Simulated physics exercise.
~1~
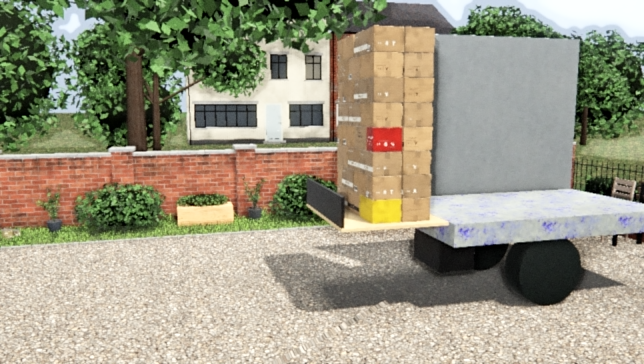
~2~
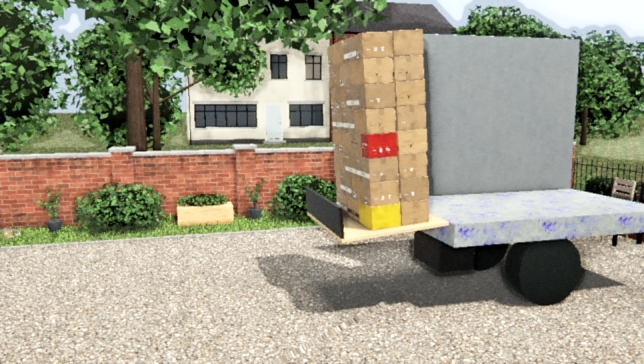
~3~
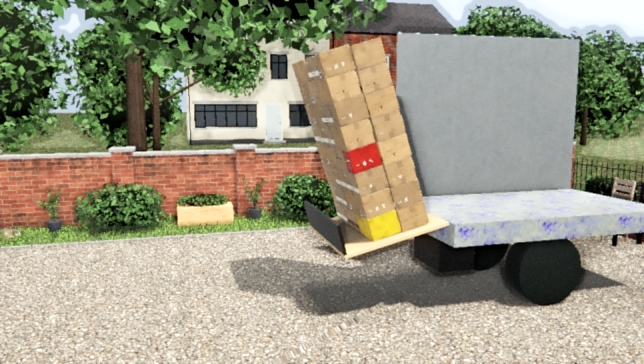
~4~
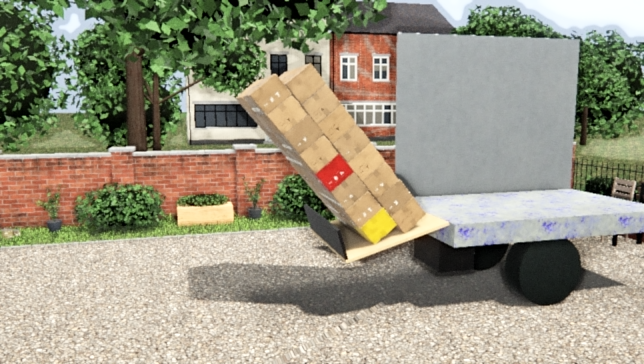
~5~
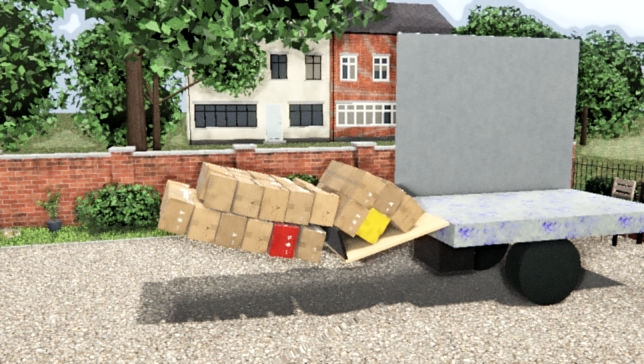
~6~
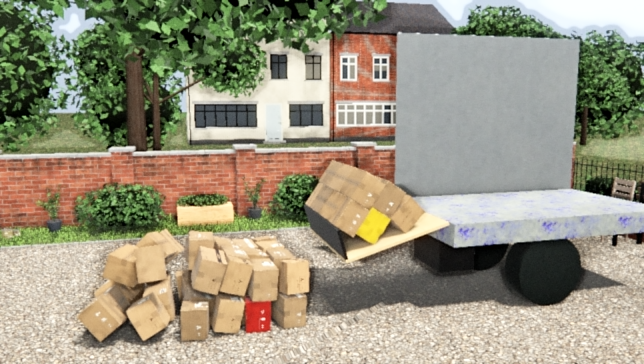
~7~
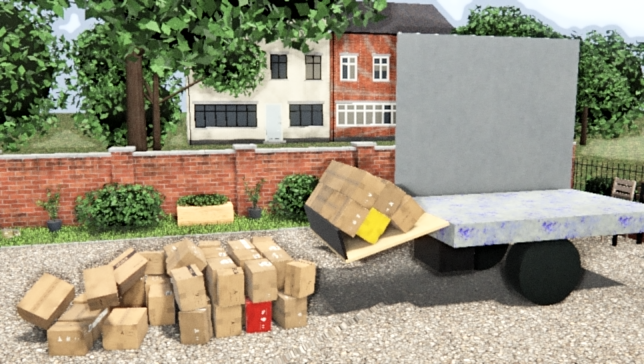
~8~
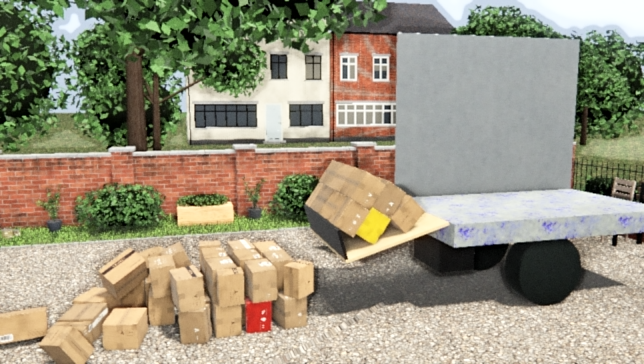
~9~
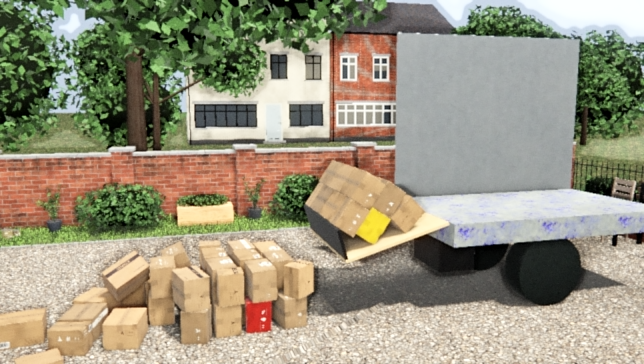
Tall stack of cartons toppling left off a lorry's tilting tail lift, most scattering across gravel, the yellow one staying aboard.
